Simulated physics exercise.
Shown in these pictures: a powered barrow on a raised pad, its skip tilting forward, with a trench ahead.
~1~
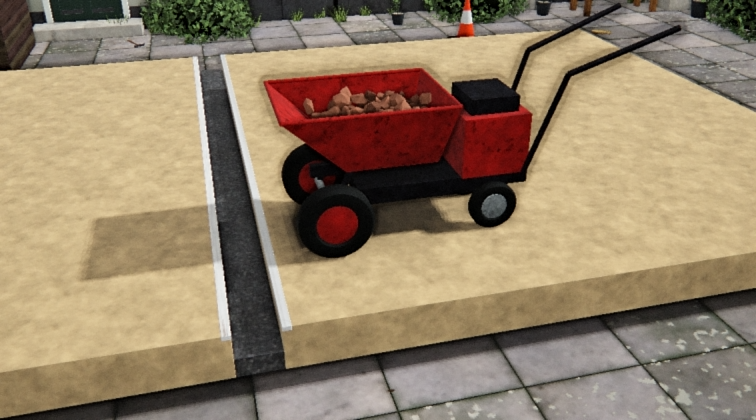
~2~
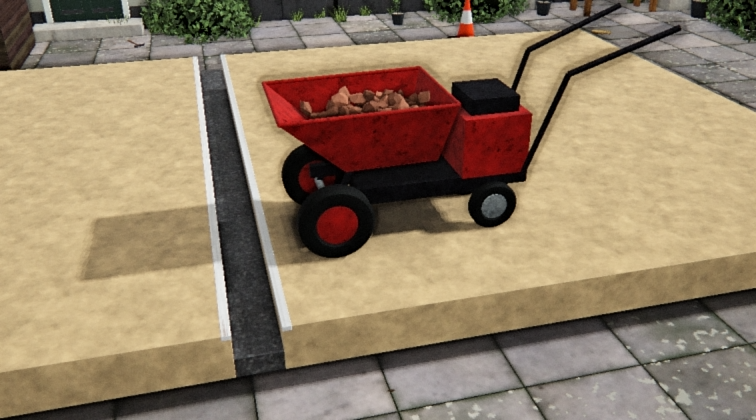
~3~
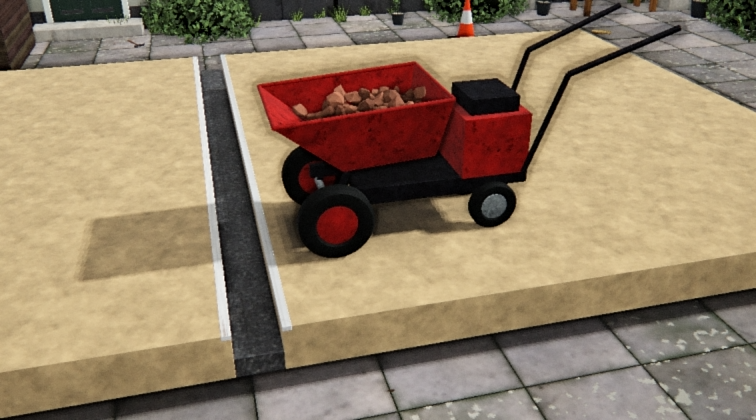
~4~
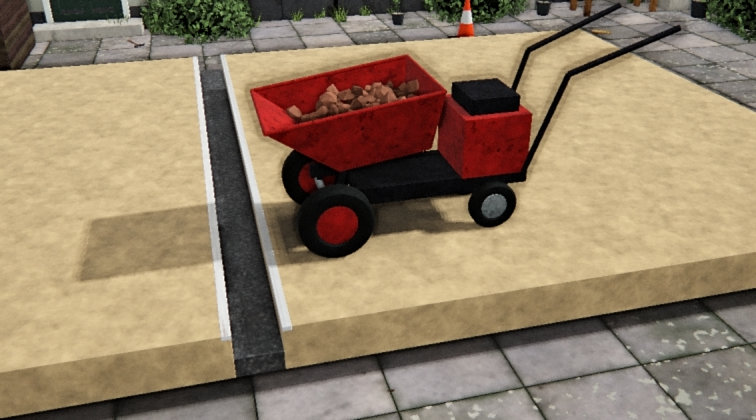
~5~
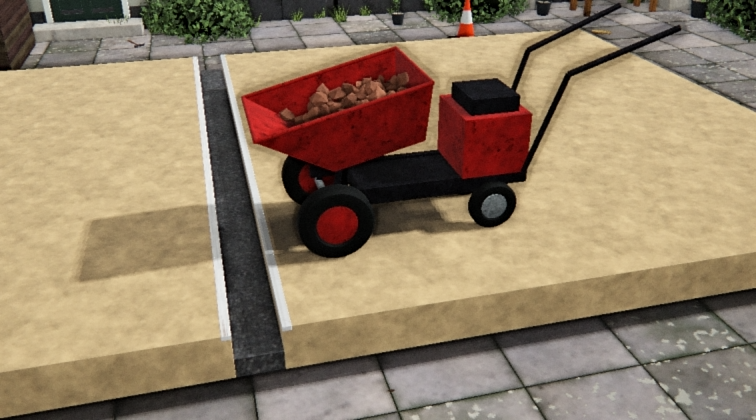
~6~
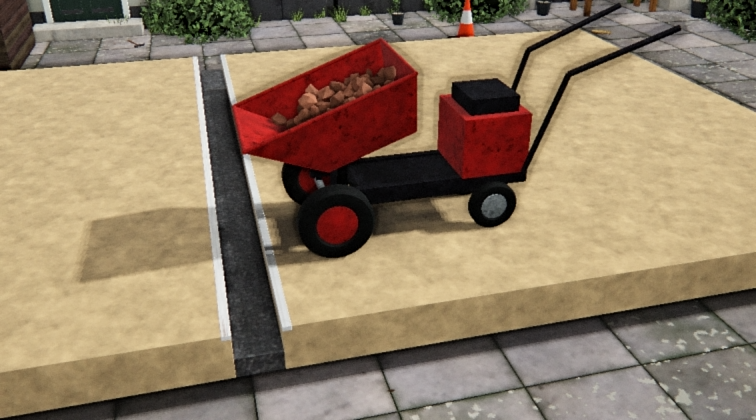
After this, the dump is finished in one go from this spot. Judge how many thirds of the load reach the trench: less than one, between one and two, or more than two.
Okay, so the amount in the trench ends shy of the one-third mark.
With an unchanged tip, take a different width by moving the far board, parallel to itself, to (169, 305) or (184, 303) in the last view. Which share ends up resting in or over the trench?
The first try comes to close to 60 per cent, the next to 50 per cent.
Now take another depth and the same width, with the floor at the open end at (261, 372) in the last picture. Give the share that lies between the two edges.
Estimate: Approx. 0 per cent.
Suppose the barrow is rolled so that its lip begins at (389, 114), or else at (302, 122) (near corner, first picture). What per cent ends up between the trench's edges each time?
You'd get around 40 in a hundred, then 20 in a hundred.
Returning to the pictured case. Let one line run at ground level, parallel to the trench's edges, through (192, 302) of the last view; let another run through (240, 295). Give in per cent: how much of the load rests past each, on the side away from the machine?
Close to 60 per cent, then close to 70 per cent.
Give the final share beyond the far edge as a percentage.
About 70 per cent.
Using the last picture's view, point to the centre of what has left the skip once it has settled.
About (159, 247).
Soon after the last picture, skip tipped steeply; all in the skip.
A little later, skip tipped right over; about two thirds in the skip; about a third beyond it.
Later still, skip tipped right over; about a quarter in the skip; a stray few in or heaped over the trench; about two thirds beyond it.
By the end, skip tipped right over; about a quarter in the skip; a stray few in or heaped over the trench; about two thirds beyond it.
